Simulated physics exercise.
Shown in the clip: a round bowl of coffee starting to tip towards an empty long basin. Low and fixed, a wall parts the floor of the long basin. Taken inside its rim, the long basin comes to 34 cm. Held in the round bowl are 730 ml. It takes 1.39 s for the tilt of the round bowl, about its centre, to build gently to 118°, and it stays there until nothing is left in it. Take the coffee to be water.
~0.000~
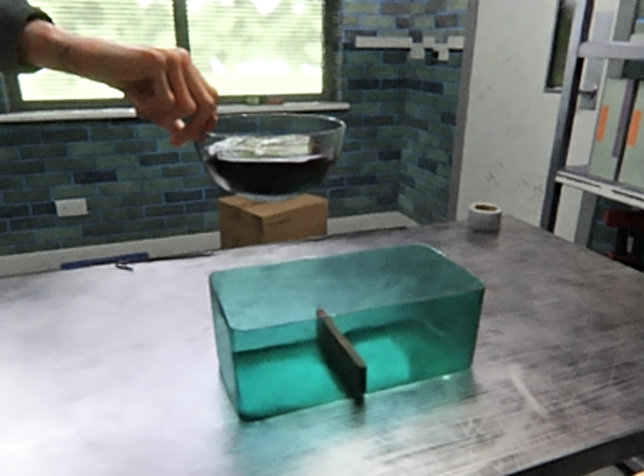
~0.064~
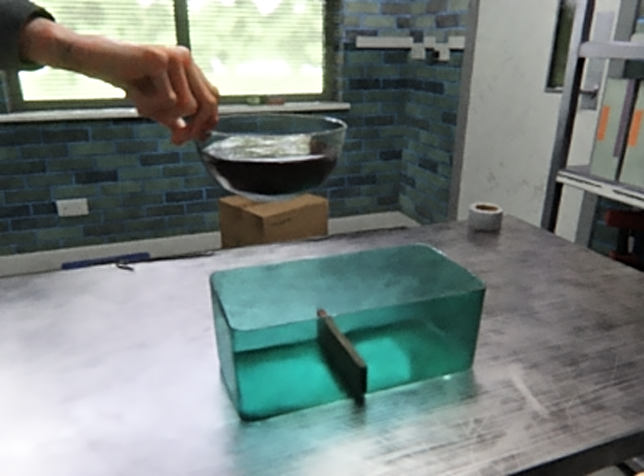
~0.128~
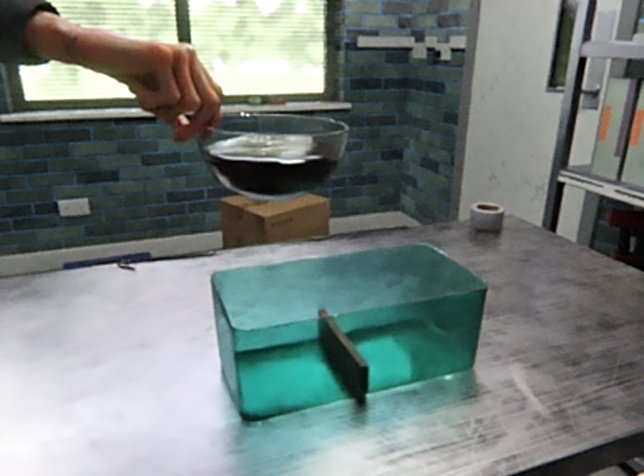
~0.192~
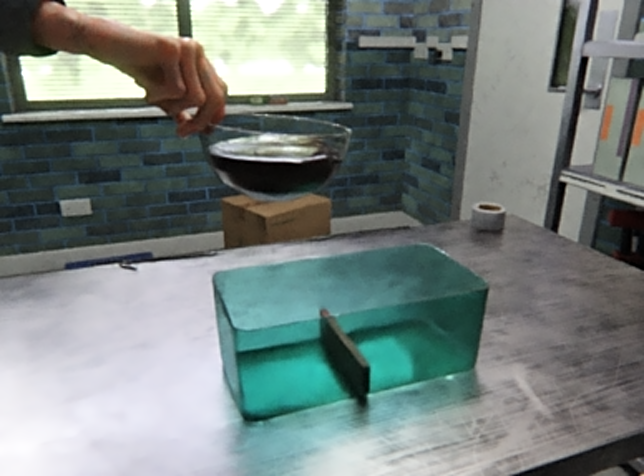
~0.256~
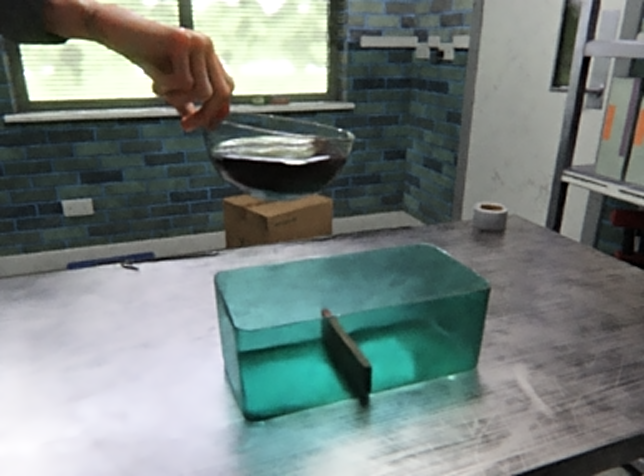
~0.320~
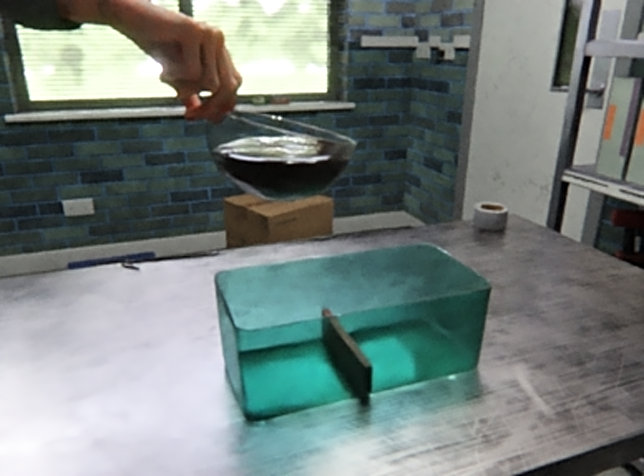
A glass bowl of dark coffee is held by a hand at the upper left, above a long, translucent teal basin divided by a low dark wall, seen from slightly above a worn grey metal table. Behind are blue-green brick tiles, a bright window, a cardboard box and shelving at right. The hand gently tilts the bowl rightward, its right rim lowering, while the view stays nearly still.
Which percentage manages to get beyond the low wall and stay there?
Beyond the low wall, roughly 86 per cent stays.
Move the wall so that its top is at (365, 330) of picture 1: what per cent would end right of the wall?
With the wall placed like that, close to 65 per cent.
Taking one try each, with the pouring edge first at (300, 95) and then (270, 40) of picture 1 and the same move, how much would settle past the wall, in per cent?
First 70, then 50 per cent.
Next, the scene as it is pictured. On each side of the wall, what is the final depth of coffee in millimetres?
Roughly 4 mm on the left side and 22 mm on the right side.
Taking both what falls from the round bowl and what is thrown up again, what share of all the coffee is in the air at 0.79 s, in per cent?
I'd put it at about 38 percent.
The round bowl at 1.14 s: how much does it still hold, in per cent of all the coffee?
What remains is about 0 percent of it all.
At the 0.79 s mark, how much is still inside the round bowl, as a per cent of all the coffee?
Roughly 42 percent.
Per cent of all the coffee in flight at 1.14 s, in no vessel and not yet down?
Some 4 per cent.
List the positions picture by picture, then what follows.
In the first frame, it leans 0°; its right rim is at (338, 122); the coffee meets the walls at (200, 152) and (331, 145); the long basin's rim runs from (218, 301) to (454, 264); the wall's top is at (339, 336).
In the second frame, it leans 1°; its right rim is at (339, 123); the coffee meets the walls at (202, 152) and (332, 145).
In the third frame, it leans 2°; its right rim is at (342, 125); the coffee meets the walls at (204, 151) and (333, 145).
In the fourth frame, it leans 5°; its right rim is at (344, 129); the coffee meets the walls at (206, 151) and (335, 146).
In the fifth frame, it leans 10°; its right rim is at (347, 134); the coffee meets the walls at (210, 150) and (339, 146).
In the sixth frame, it leans 15°; its right rim is at (349, 141); the coffee meets the walls at (213, 151) and (342, 146).
By 0.79 s the tilt is 72° and 42 per cent is still to pour, 0 is left of the wall and 20 right of it.
By 1.14 s the tilt is 109° and 0 per cent is still to pour, 11 is left of the wall and 85 right of it.
By 1.50 s the tilt is 118° and 0 per cent is still to pour, 13 is left of the wall and 87 right of it.
By 1.89 s the tilt is 118° and 0 per cent is still to pour, 13 is left of the wall and 87 right of it.
At rest 13 per cent lies left of the wall, 86 right of it and 0 outside.
